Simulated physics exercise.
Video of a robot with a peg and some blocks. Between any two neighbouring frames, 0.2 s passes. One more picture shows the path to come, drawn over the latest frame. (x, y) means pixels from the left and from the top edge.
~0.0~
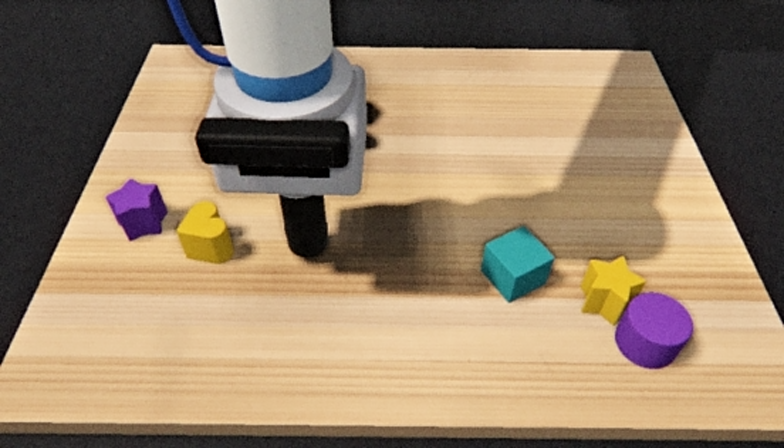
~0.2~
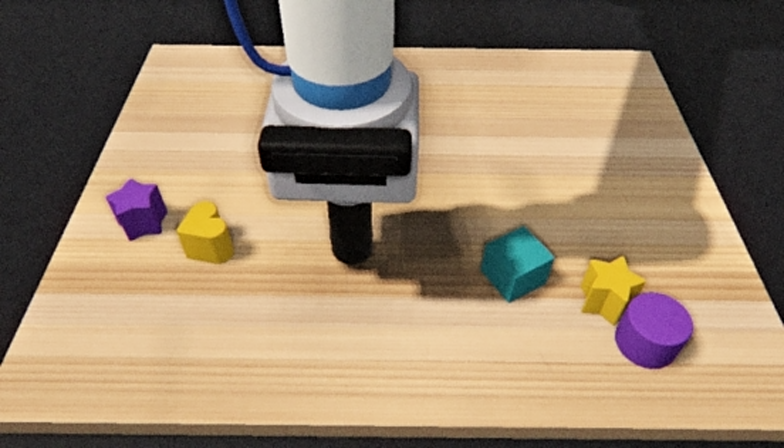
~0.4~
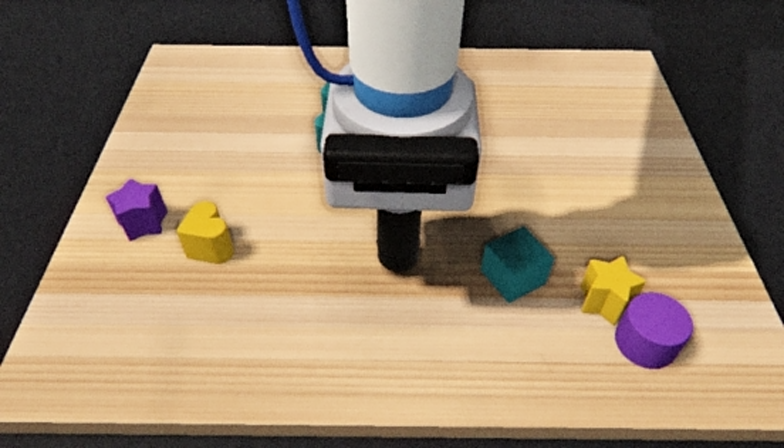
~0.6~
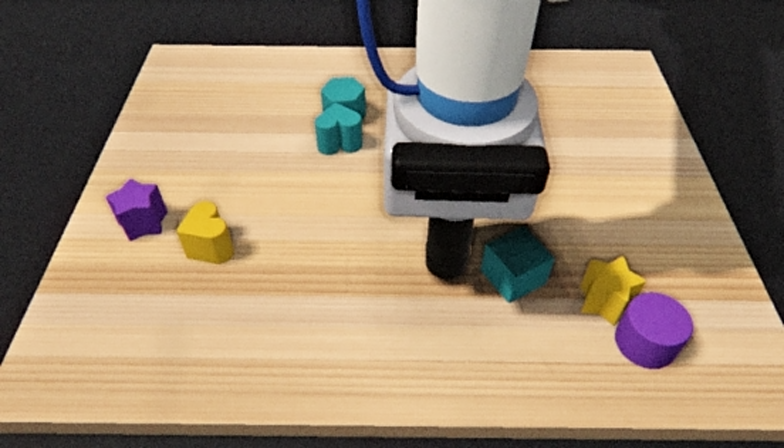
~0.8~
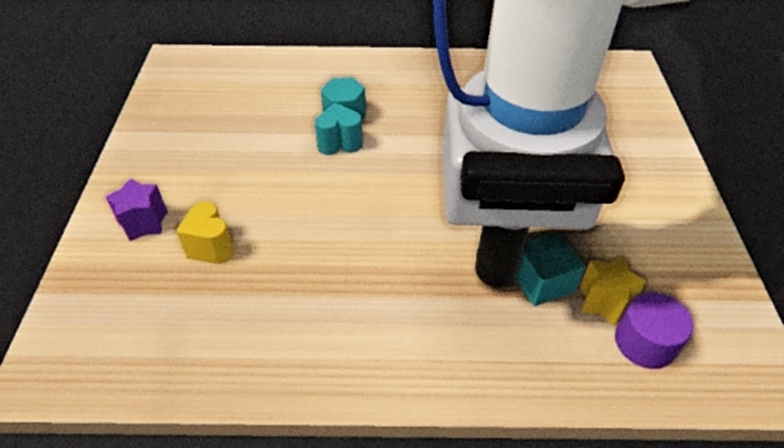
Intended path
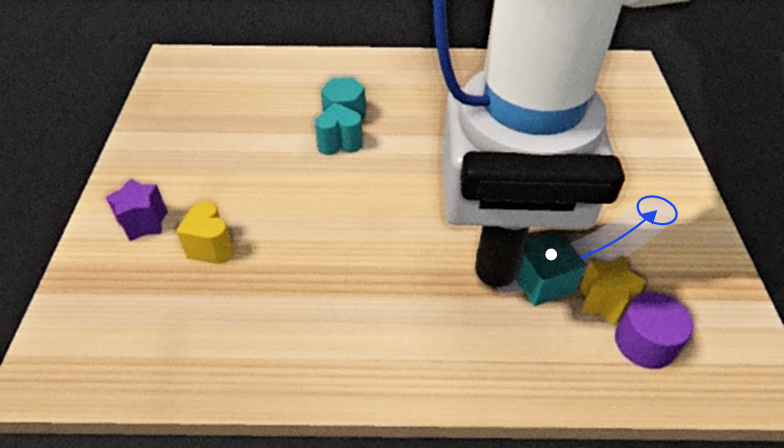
A robot arm moves its black peg right across the board and pushes a teal block slightly.
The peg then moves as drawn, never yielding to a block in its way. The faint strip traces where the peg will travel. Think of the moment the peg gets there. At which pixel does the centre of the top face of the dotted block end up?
Located at (661, 245).
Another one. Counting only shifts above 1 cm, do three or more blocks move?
Going by the path, yes.
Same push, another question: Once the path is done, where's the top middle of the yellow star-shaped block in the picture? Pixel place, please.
In the picture, it is at (675, 288).
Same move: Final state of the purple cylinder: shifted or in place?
It is moved off its spot.
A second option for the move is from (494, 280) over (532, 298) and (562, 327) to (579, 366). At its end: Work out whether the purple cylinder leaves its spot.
It will be resting on its spot.
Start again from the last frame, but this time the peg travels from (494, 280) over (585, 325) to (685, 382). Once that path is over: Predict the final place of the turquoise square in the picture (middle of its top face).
That would be at about pixel (591, 254).
Path on the board, from (494, 280) over (560, 265) and (615, 241) to (657, 210); the dot is on the turquoise square.
What follows on the original path. One third of the way, peg at (564, 256); turquoise square at (618, 250), turned 35° clockwise; yellow star-shaped block at (660, 285), turned 45° clockwise; purple cylinder at (676, 329).
Two thirds of the way, peg at (620, 232); turquoise square at (661, 245), turned 85° clockwise; yellow star-shaped block at (675, 288), turned 60° clockwise; purple cylinder at (679, 332).
At the end, peg at (661, 201); turquoise square at (661, 245), turned 85° clockwise; yellow star-shaped block at (675, 288), turned 60° clockwise; purple cylinder at (679, 332).
